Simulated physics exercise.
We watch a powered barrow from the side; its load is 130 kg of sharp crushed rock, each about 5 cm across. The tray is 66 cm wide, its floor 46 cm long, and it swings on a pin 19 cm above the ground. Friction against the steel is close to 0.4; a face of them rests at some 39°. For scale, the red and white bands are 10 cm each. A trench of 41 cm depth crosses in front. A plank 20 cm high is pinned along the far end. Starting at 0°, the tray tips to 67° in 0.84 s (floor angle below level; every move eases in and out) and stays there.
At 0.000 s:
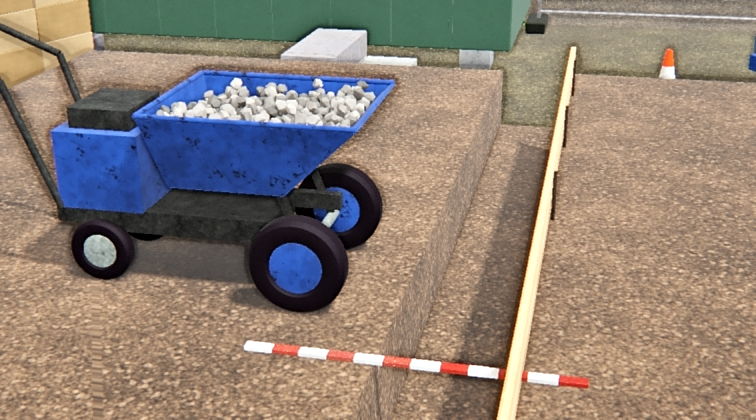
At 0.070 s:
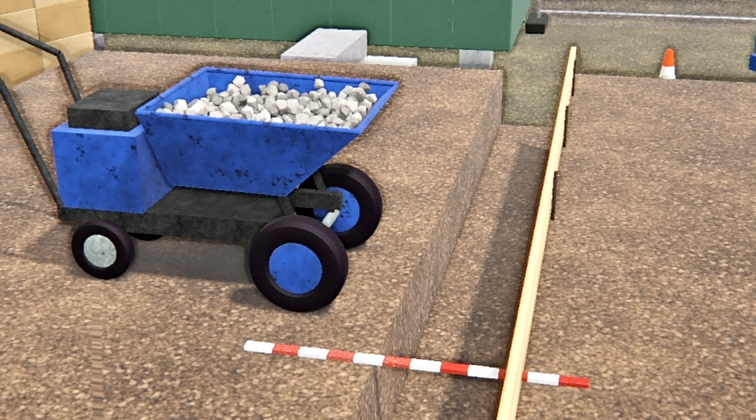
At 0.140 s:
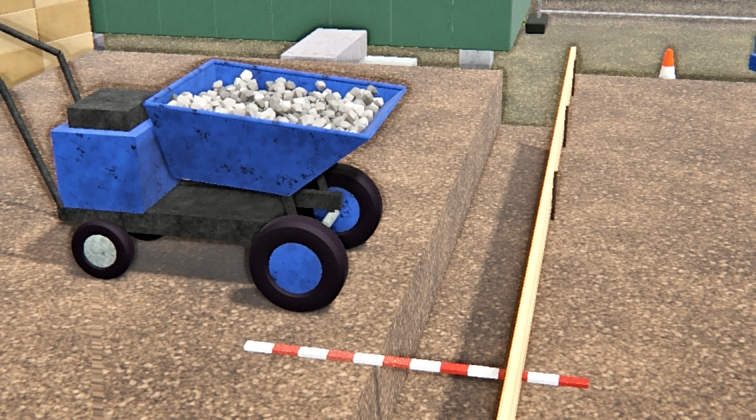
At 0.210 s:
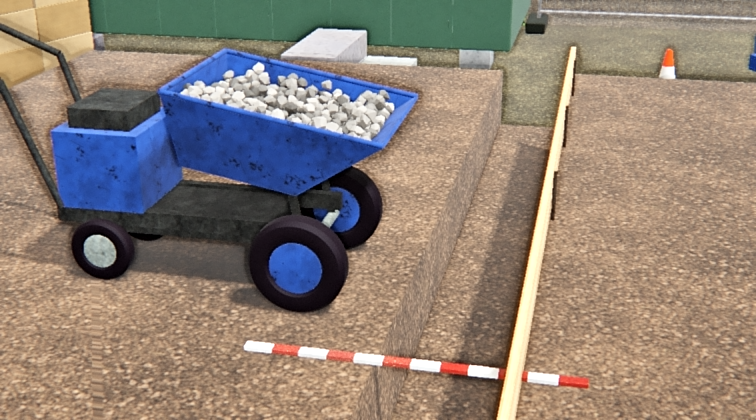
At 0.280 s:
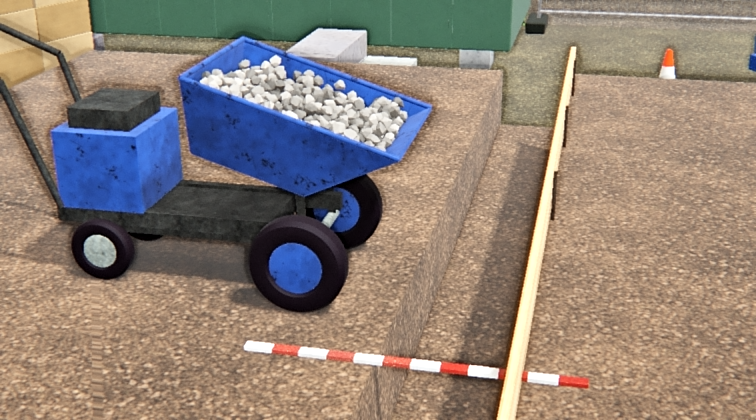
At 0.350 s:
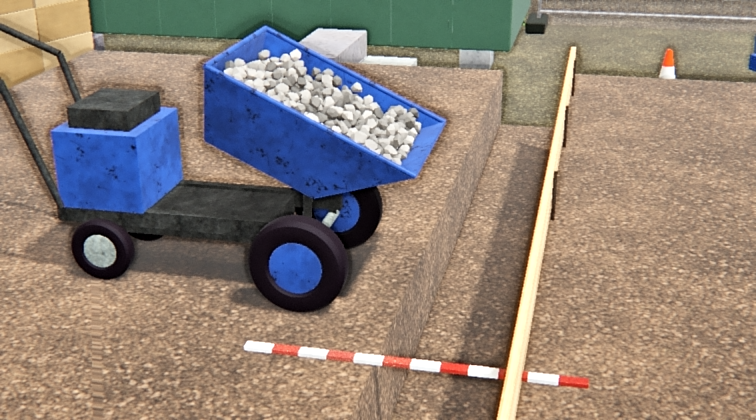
A blue powered barrow with black tyres and a tray of pale grey crushed rock stands at left on brown, gritty ground, seen from the side and slightly above. A red and white banded pole lies in front, a long pale plank stretches away at right, and a green wall and orange cone stand behind. The tray's rear rises smoothly, tilting its front rightward and downward, while the camera stays still.
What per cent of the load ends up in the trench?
Some 97 per cent of it.
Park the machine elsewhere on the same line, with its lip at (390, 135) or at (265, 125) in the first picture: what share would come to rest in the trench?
Near 35 per cent from the first place, 100 from the second.
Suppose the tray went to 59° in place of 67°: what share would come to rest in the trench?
In that case some 60 per cent.
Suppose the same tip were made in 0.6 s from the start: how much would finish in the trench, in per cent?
It would be near 90 per cent.
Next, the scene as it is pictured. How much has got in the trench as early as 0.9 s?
About 25 per cent by then.
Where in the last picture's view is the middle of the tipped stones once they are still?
Around (487, 364).
After 0.6 s the floor is at 57°; 100 % in the tray; the foremost stones are at (461, 217).
After 0.9 s the floor is at 67°; 76 % in the tray, 24 % in the trench; the foremost stones are at (525, 279).
After 1.3 s the floor is at 67°; 30 % in the tray, 67 % in the trench, 3 % past the trench; the foremost stones are at (655, 317).
After 3.2 s the floor is at 67°; 0 % in the tray, 97 % in the trench, 3 % past the trench; the foremost stones are at (690, 313).
